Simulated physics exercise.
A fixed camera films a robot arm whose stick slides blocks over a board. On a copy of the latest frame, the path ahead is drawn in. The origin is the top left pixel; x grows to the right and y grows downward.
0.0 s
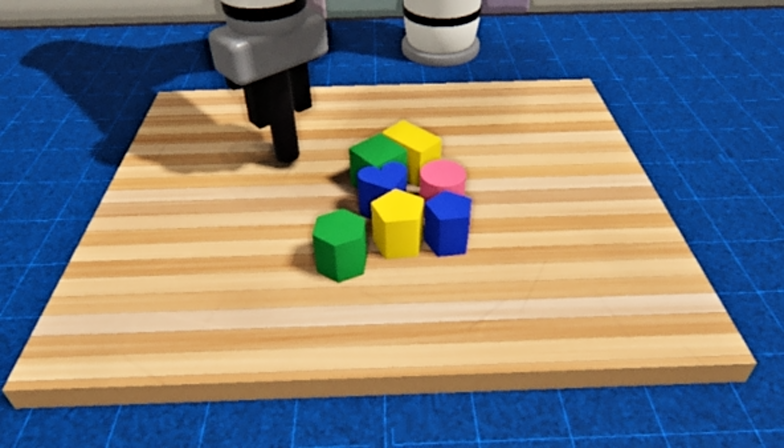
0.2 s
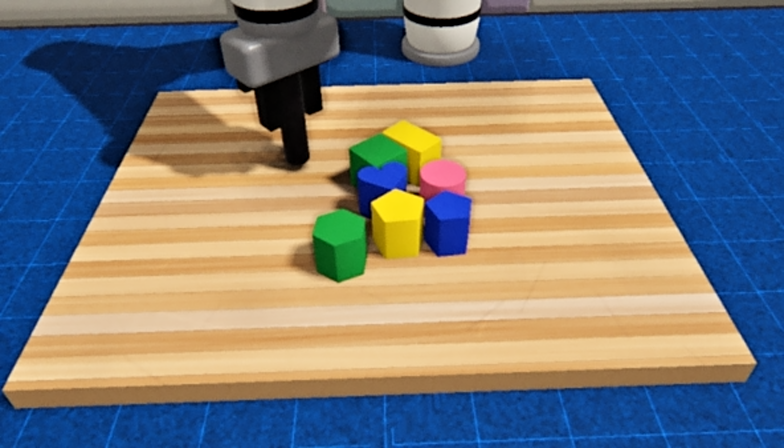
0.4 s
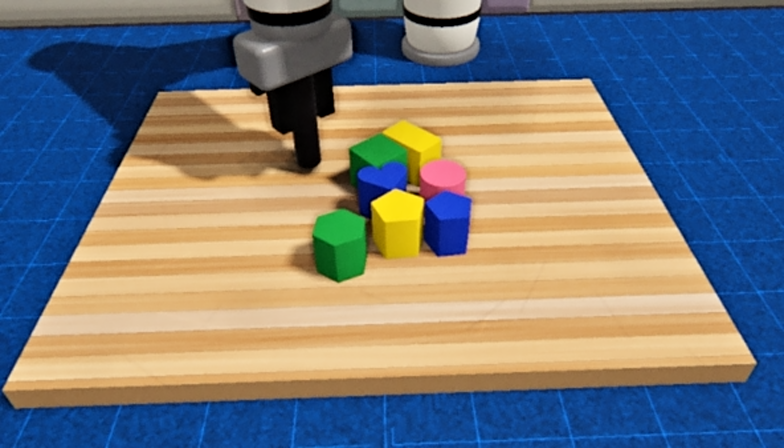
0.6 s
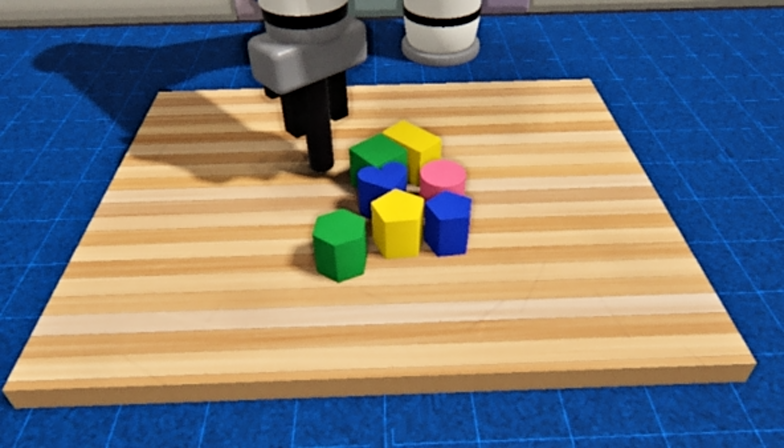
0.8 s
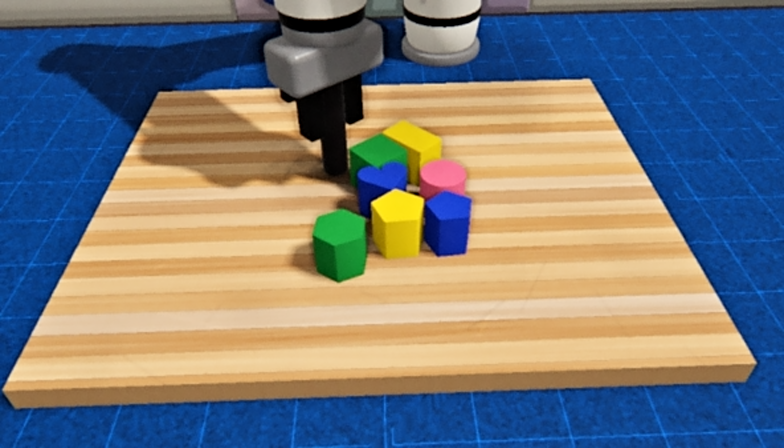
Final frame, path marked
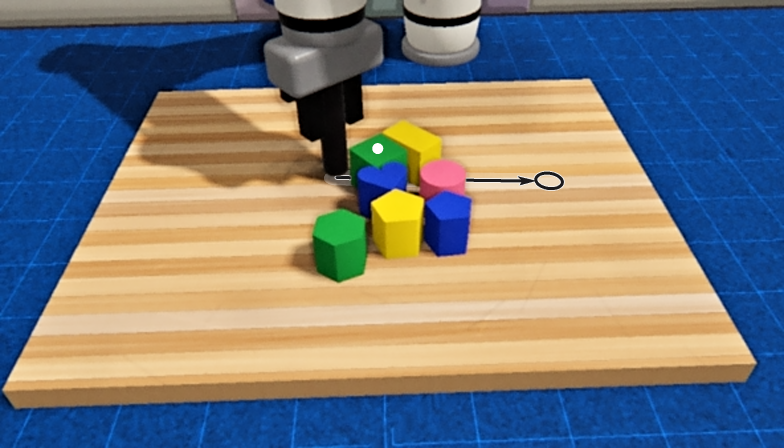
On a striped wooden board over a blue surface, a robot arm with a black stick moves slightly right and toward the viewer, nearing a still cluster of green, yellow, blue and pink blocks.
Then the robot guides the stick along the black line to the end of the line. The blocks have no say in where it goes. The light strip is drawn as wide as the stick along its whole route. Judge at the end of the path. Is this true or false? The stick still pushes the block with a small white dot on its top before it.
The claim does not hold.
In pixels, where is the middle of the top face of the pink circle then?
Around (481, 192).
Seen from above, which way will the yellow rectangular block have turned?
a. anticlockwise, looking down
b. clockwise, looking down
a.
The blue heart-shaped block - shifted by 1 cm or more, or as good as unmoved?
Well, the blue heart-shaped block shifts from its place.
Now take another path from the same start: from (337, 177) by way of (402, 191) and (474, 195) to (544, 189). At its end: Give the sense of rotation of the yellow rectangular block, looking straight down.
Against the clock.
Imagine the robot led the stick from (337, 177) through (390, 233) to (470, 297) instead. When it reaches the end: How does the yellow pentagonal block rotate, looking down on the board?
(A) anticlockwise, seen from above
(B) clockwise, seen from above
B (clockwise, seen from above)
Drawn move, in a line from (337, 177) to (549, 181); the dot is on the green square.
On the path given first. One third of the way, stick (407, 172); green square (431, 158); blue heart-shaped block (397, 178), turned 50° clockwise; yellow rectangular block (430, 131), turned 15° anticlockwise; pink circle (460, 179).
Two thirds of the way, stick (479, 173); green square (475, 165), turned 40° clockwise; blue heart-shaped block (397, 178), turned 50° clockwise; yellow rectangular block (440, 127), turned 35° anticlockwise; pink circle (481, 192).
At the end, stick (550, 174); green square (475, 165), turned 40° clockwise; blue heart-shaped block (397, 178), turned 50° clockwise; yellow rectangular block (440, 127), turned 35° anticlockwise; pink circle (481, 192).
